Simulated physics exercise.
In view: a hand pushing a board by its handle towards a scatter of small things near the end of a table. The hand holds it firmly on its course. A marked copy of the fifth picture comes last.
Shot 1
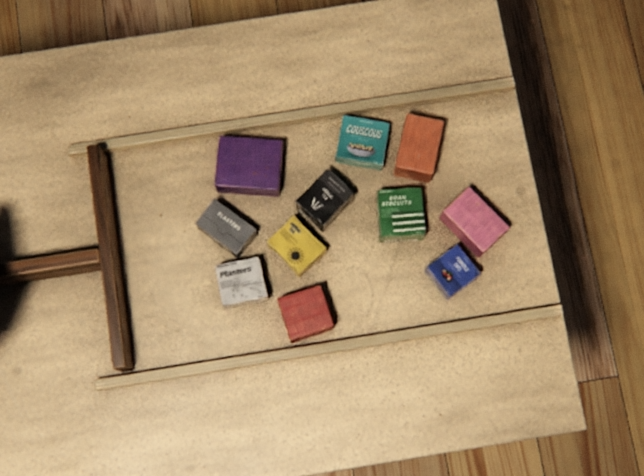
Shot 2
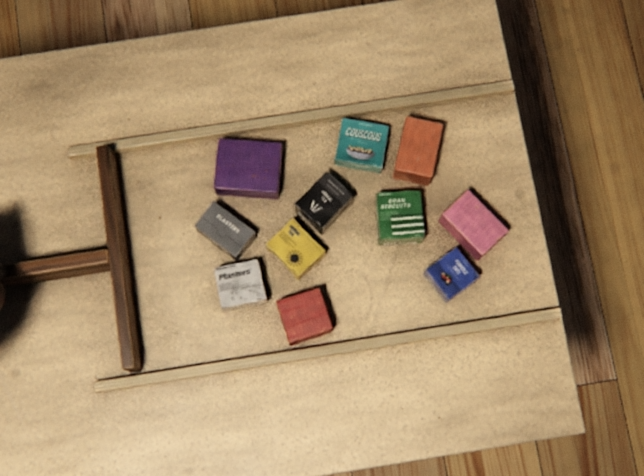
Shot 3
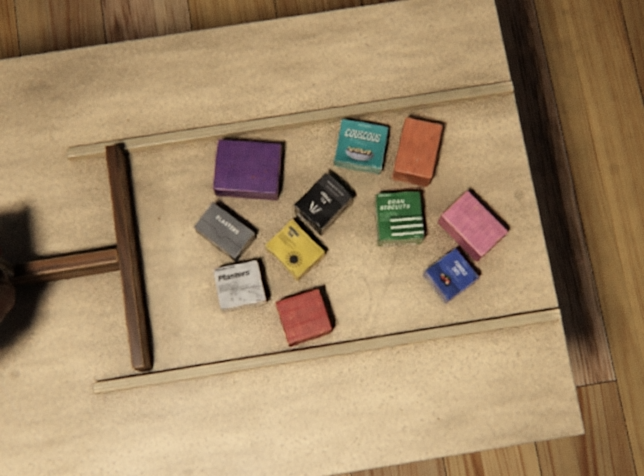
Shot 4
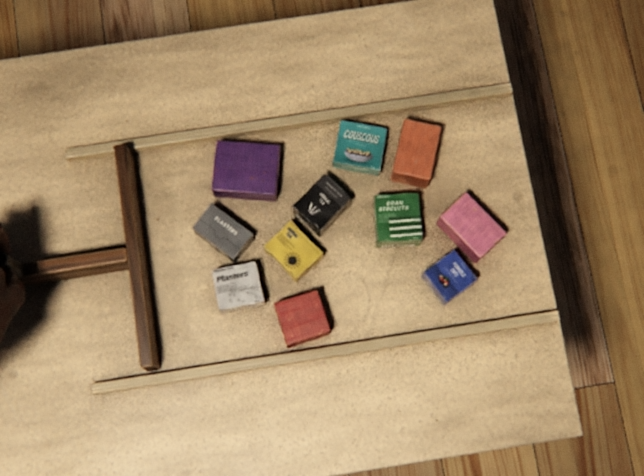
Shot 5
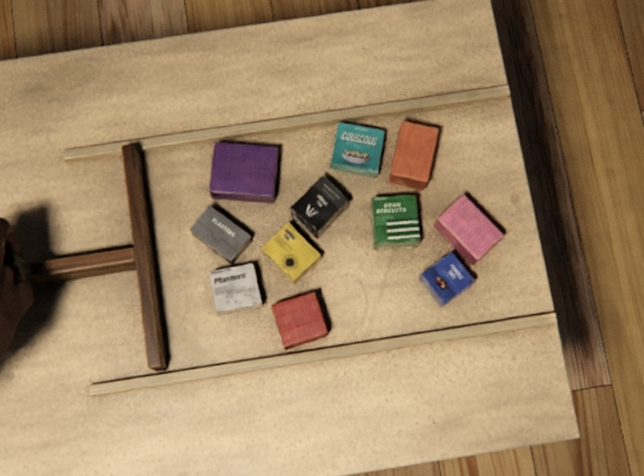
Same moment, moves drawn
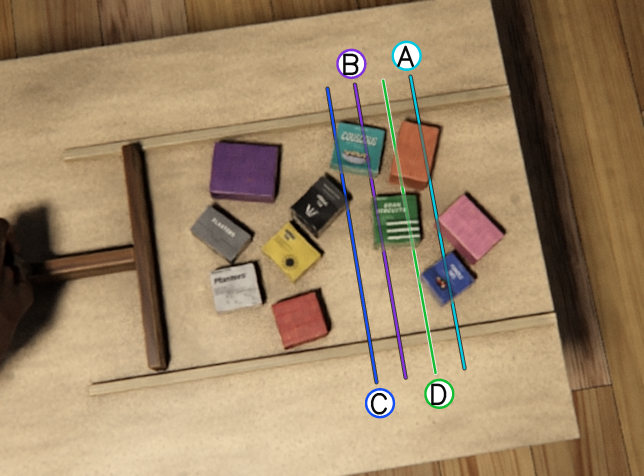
A hand slid a wooden board by its handle slowly to the right across a tan surface, between two thin strips, while the scattered small colourful boxes ahead stayed untouched.
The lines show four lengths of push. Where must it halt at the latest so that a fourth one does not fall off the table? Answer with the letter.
Stop at A.
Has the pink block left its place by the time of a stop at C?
By then, yes.
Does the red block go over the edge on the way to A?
No.
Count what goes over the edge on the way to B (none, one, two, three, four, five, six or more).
In all, none.
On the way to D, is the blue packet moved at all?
By then, yes.
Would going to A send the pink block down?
Yes.
On the marked copy, A at (437, 218); B at (380, 227); C at (351, 231); D at (409, 222).
Taking A. A third of the way, board (248, 237); red block (303, 326); purple block (276, 166).
Two thirds of the way, board (354, 221); pink block (508, 228); orange block (477, 149).
When it is over, board (436, 209); pink block over the edge; orange block over the edge; three fallen.
As for the rest, B is within the limit but short; C is within the limit but short; D is within the limit but short.
